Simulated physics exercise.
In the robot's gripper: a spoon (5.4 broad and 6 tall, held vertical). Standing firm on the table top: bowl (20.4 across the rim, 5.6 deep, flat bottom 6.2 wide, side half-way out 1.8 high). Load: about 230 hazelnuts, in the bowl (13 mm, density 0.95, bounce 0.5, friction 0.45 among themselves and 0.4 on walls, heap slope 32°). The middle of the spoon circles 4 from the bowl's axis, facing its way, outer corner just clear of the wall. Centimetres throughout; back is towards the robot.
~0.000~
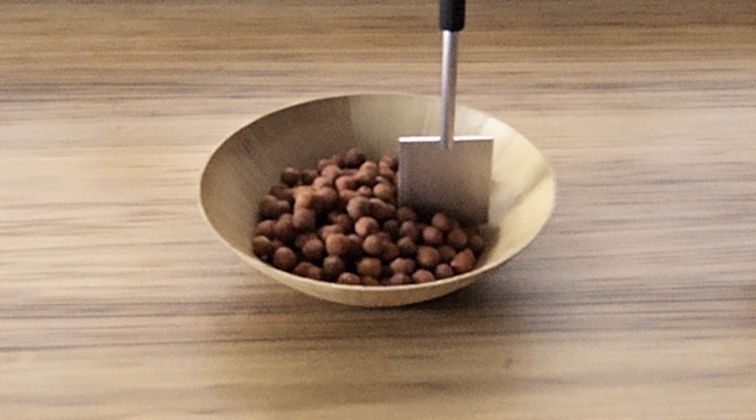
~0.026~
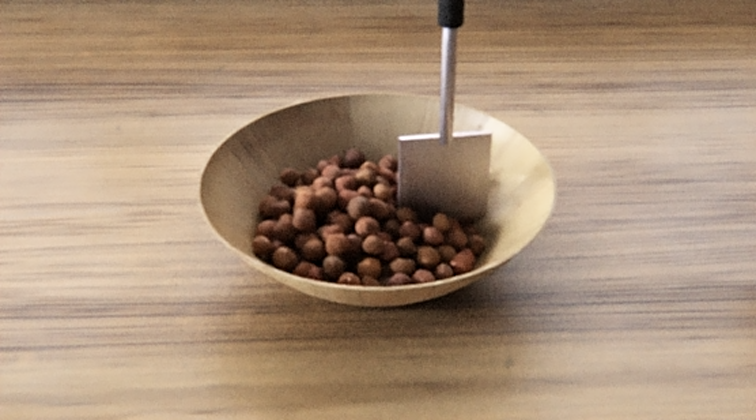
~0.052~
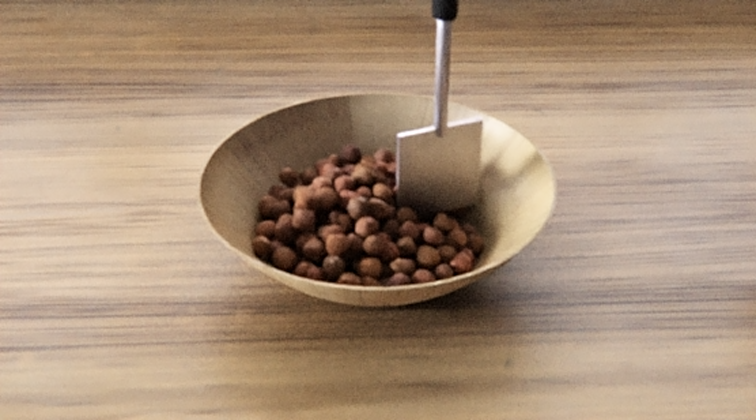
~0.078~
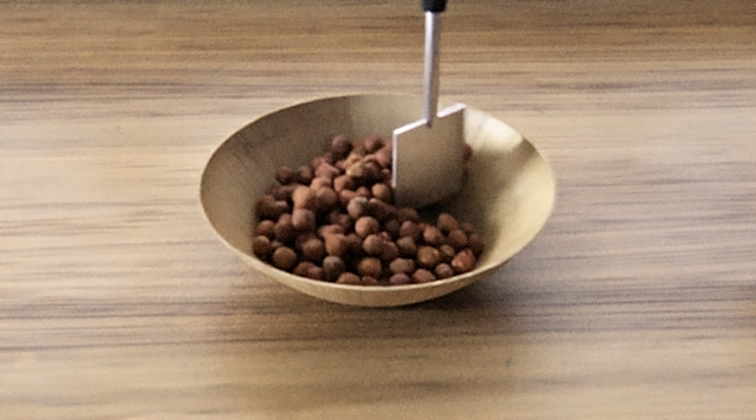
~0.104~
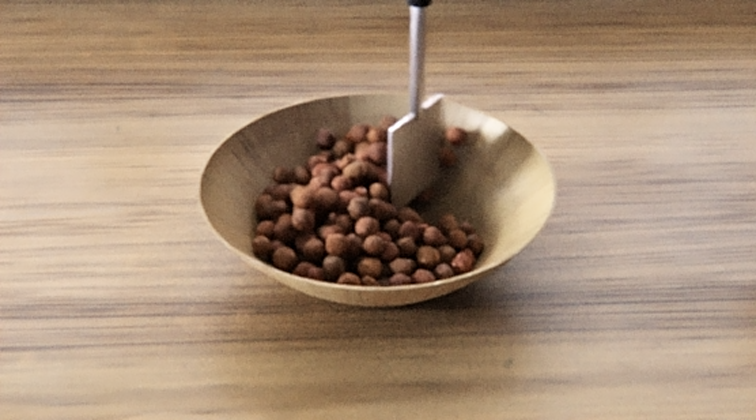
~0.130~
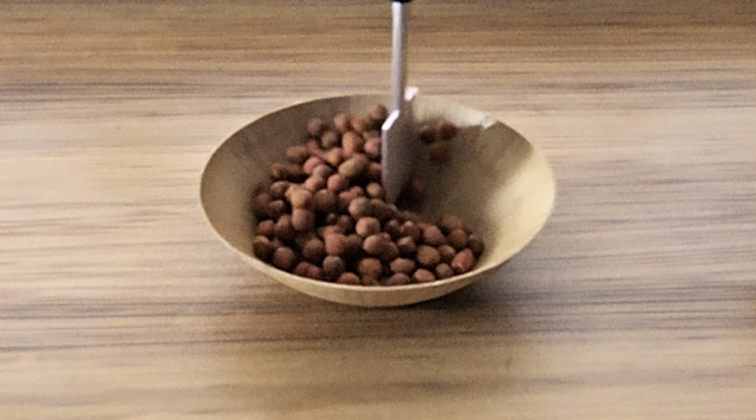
The clip shows a flat metal blade with a dark handle, held upright in a pale bowl of round brown nuts, turning edge-on as it sweeps left and toward the back, pushing some nuts up the bowl's far side.
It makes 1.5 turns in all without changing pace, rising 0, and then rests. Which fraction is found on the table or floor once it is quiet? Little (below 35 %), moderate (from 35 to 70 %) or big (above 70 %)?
Answer: Little; below 35 % of the hazelnuts finish on the table or floor.
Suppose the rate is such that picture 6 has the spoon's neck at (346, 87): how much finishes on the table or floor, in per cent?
About 50 per cent.
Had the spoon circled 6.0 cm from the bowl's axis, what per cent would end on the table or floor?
In that case some 5 per cent.
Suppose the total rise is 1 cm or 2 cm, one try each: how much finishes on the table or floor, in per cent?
Some 15 and 10 per cent.
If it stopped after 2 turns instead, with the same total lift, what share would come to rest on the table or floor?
In that case some 25 per cent.
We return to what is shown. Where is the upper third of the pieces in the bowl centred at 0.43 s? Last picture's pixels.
Around (386, 250).
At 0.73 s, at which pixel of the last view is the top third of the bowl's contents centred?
Near (384, 134).
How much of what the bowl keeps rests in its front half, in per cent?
Some 60 per cent.
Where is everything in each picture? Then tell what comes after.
Spoon neck at (448, 116), 0° round; upper third of the load around (356, 210), from x 260 to 475, top at y 160; 228 in the bowl, in the first frame.
Spoon neck at (447, 112), 5° round; upper third of the load around (356, 210), from x 260 to 475, top at y 160, in the second frame.
Spoon neck at (442, 104), 20° round; upper third of the load around (357, 208), from x 260 to 475, top at y 155, in the third frame.
Spoon neck at (431, 96), 35° round; upper third of the load around (358, 197), from x 260 to 475, top at y 140, in the fourth frame.
Spoon neck at (417, 89), 51° round; upper third of the load around (357, 195), from x 260 to 475, top at y 125, in the fifth frame.
Spoon neck at (400, 85), 67° round; upper third of the load around (348, 183), from x 260 to 475, top at y 115; 228 in the bowl, in the sixth frame.
By 0.43 s, 251° round, highest piece 9 above the table; 213 in the bowl, 7 on the table or floor, 8 in flight or on the tool.
By 0.73 s, 76° round, highest piece 8 above the table; 191 in the bowl, 35 on the table or floor, 2 in flight or on the tool.
By 1.08 s, 180° round, highest piece 6 above the table; 179 in the bowl, 49 on the table or floor.
By 1.78 s, 180° round, highest piece 5 above the table; 178 in the bowl, 50 on the table or floor.
Final count, 178 in the bowl, 50 on the table or floor. That is 22 % on the table or floor.
